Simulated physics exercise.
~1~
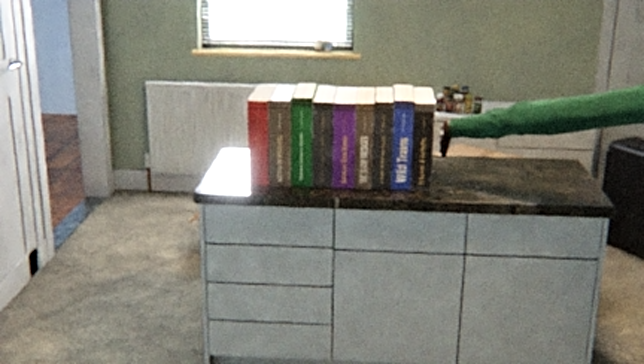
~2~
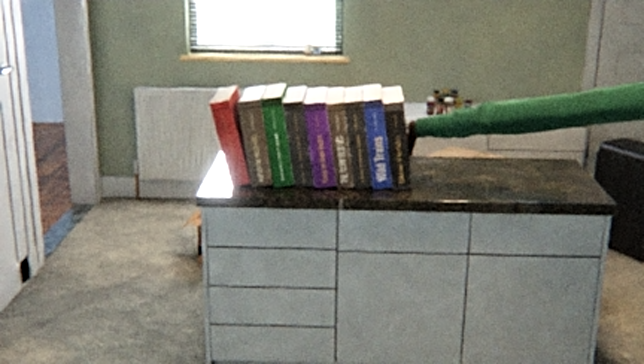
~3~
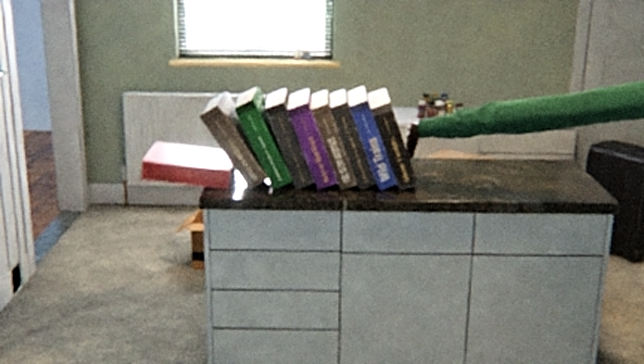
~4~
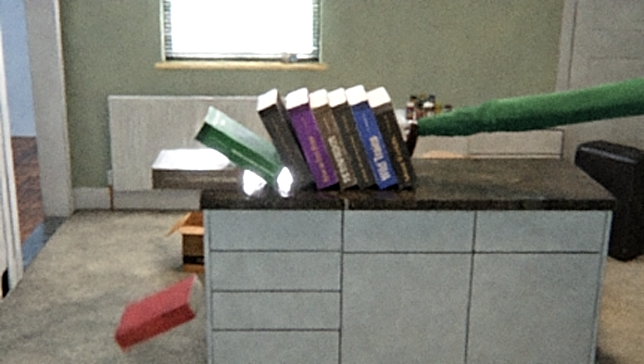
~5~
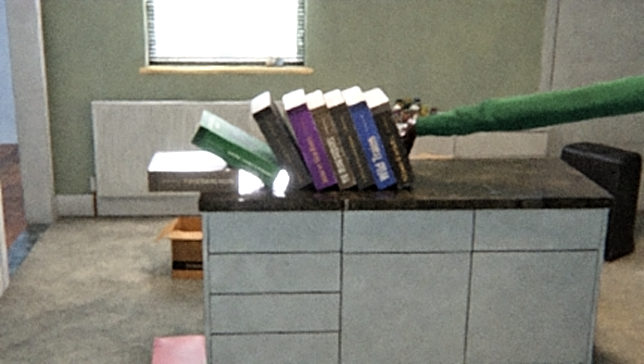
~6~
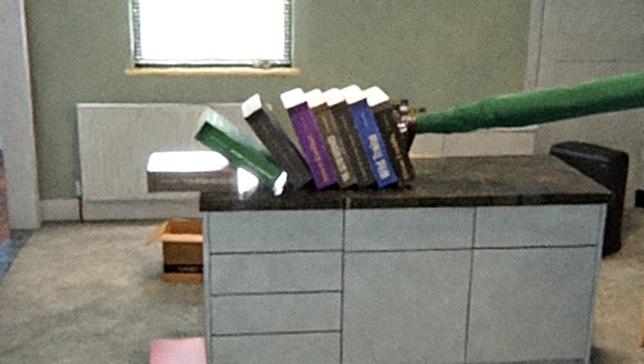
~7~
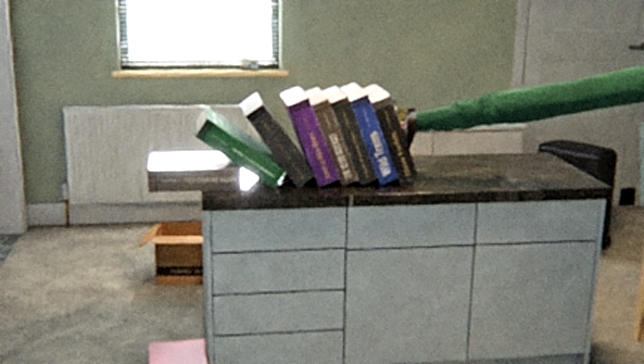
Row of upright box files pushed left by a green-sleeved arm, toppling until the red one falls and the green stays leaning on top.
